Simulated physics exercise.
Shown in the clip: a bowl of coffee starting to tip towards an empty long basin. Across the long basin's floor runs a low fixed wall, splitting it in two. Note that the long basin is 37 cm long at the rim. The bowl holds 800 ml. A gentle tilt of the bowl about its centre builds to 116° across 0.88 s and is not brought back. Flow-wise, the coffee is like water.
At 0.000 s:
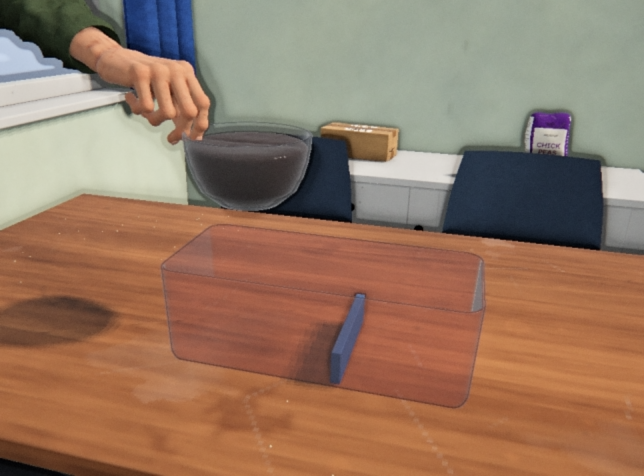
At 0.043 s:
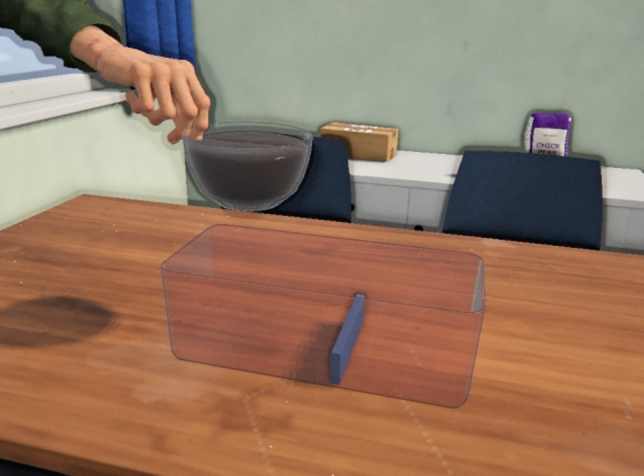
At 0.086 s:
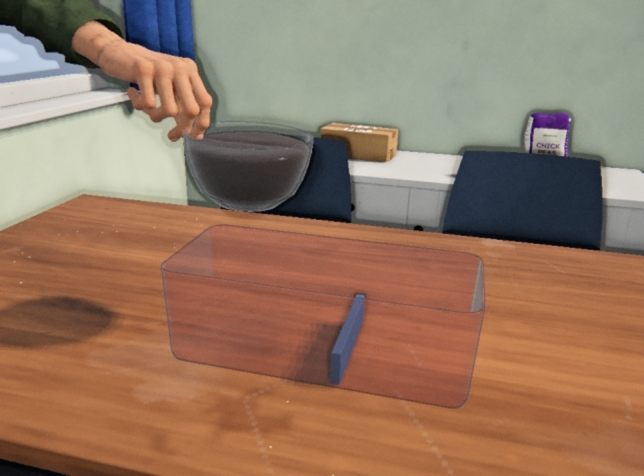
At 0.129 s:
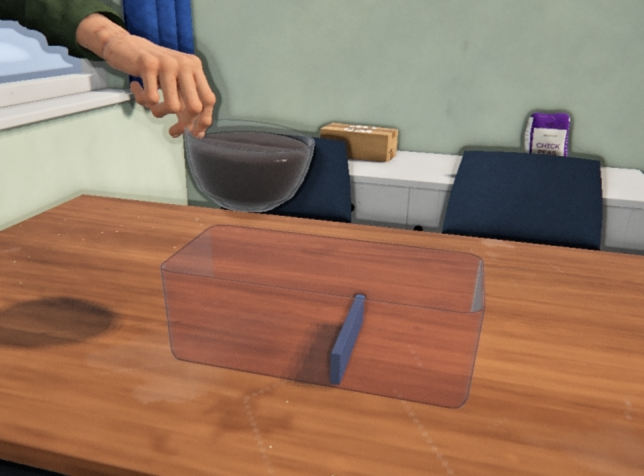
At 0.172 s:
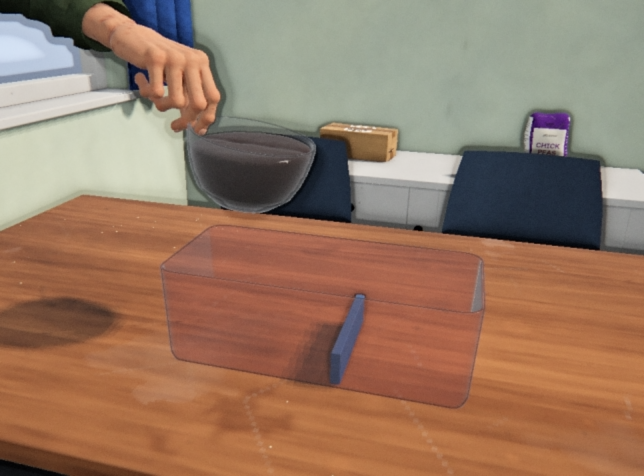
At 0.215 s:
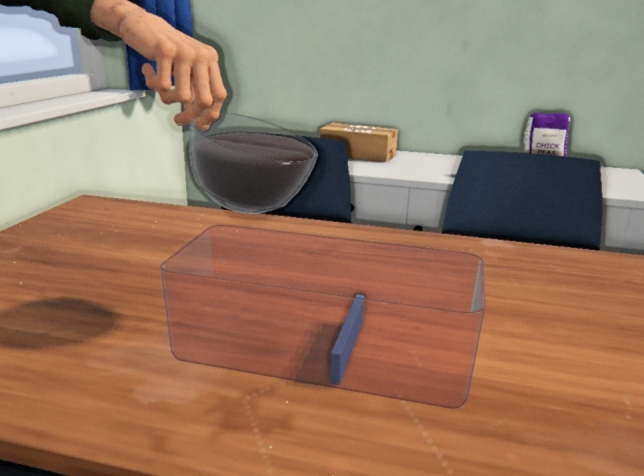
At first, a hand hovers beside a clear bowl of dark coffee, held level above a wooden table where an empty, see-through long basin stands with a blue wall across its inside. The bowl then tilts slowly and slightly, its right rim dipping, while the hand shifts a little to the right.
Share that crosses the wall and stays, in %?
51 %.
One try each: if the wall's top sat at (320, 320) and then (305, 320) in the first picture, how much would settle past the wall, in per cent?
Respectively close to 80 and 80 %.
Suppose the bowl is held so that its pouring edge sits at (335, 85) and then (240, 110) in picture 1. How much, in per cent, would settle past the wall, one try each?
80 then 10 %.
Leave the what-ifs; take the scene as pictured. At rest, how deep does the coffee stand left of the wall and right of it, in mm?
I'd say close to 12 mm on the left, close to 18 mm on the right.
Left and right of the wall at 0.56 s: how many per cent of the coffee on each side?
I'd say about 6 left and about 24 right.
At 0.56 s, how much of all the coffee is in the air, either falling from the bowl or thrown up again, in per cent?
Estimate: About 34 % of all of it.
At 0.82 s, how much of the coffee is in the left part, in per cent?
The left part holds close to 46 per cent.
After 0.56 s the tilt is 83° and 35 per cent is still to pour, 6 is left of the wall and 25 right of it.
After 0.82 s the tilt is 115° and 0 per cent is still to pour, 47 is left of the wall and 51 right of it.
After 1.09 s the tilt is 116° and 0 per cent is still to pour, 48 is left of the wall and 51 right of it.
After 1.38 s the tilt is 116° and 0 per cent is still to pour, 48 is left of the wall and 51 right of it.
In the end 48 per cent lies left of the wall, 51 right of it and 1 outside.
